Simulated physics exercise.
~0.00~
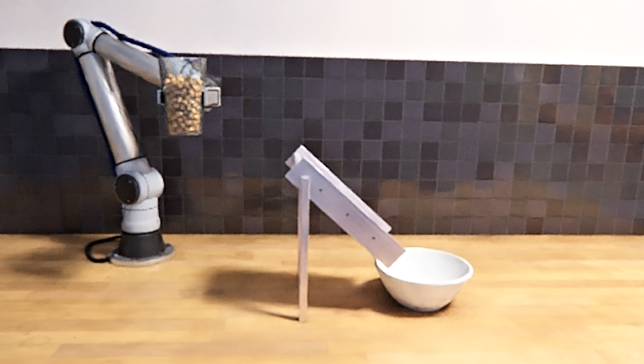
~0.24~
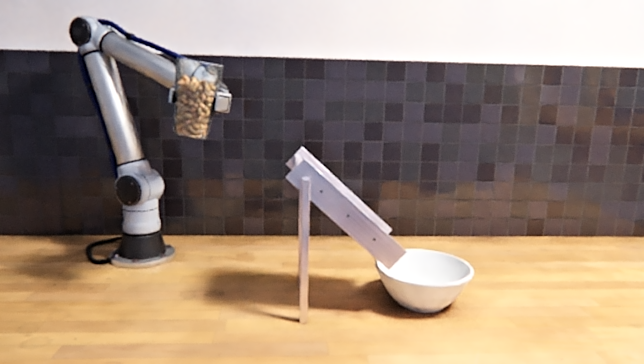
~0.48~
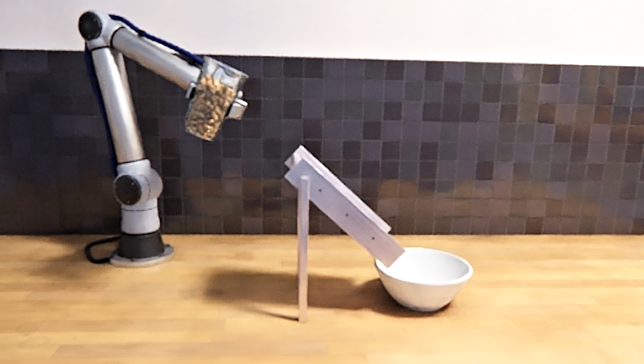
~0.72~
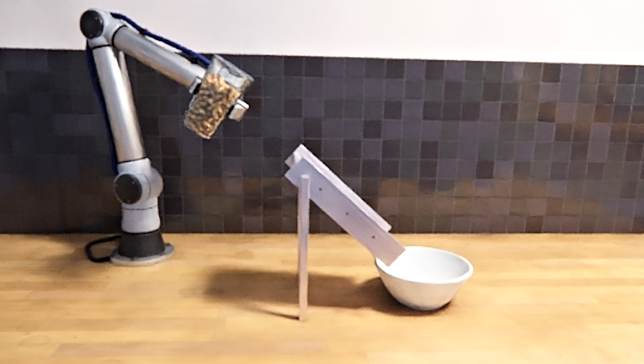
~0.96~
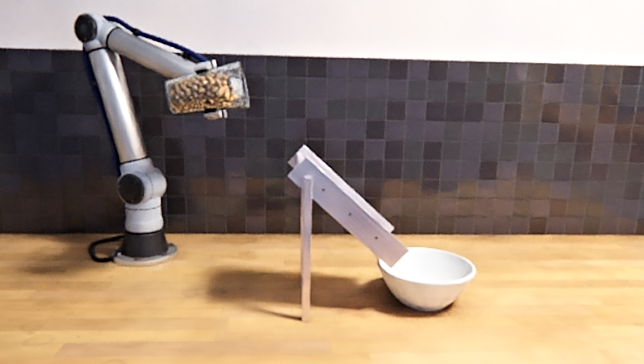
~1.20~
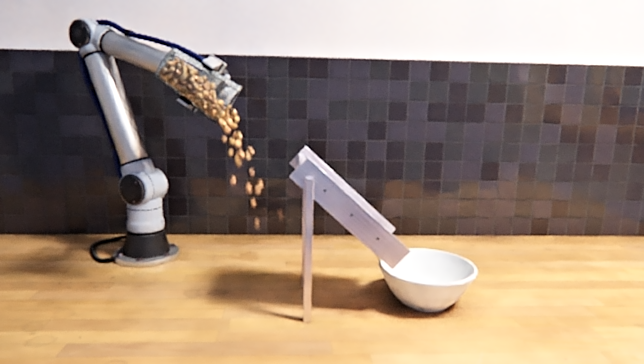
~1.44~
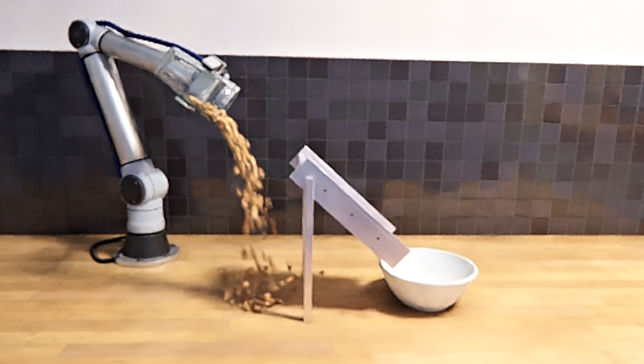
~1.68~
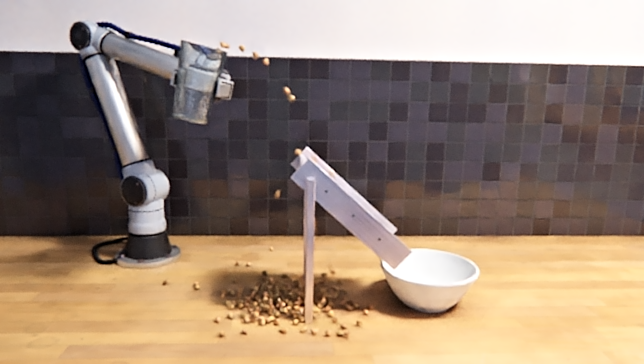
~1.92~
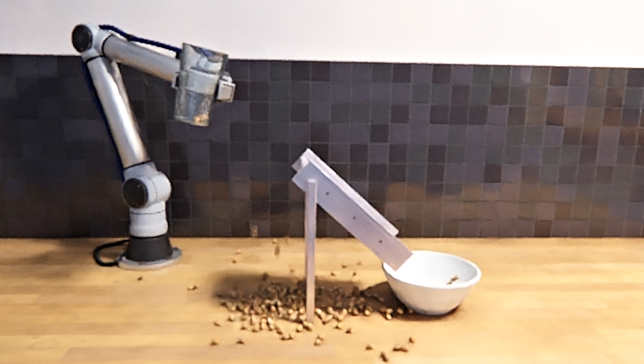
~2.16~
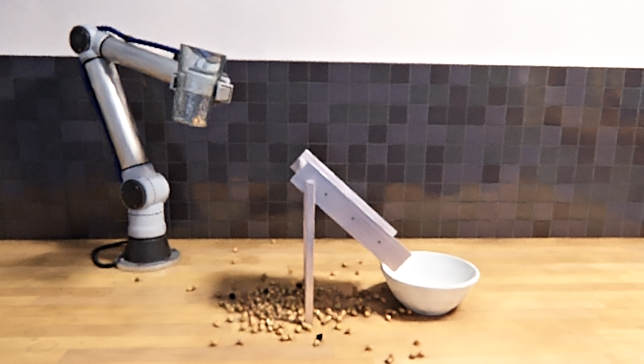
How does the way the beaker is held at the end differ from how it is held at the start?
At the start the robot arm holds the beaker upright, while at the end it is held leaning slightly.
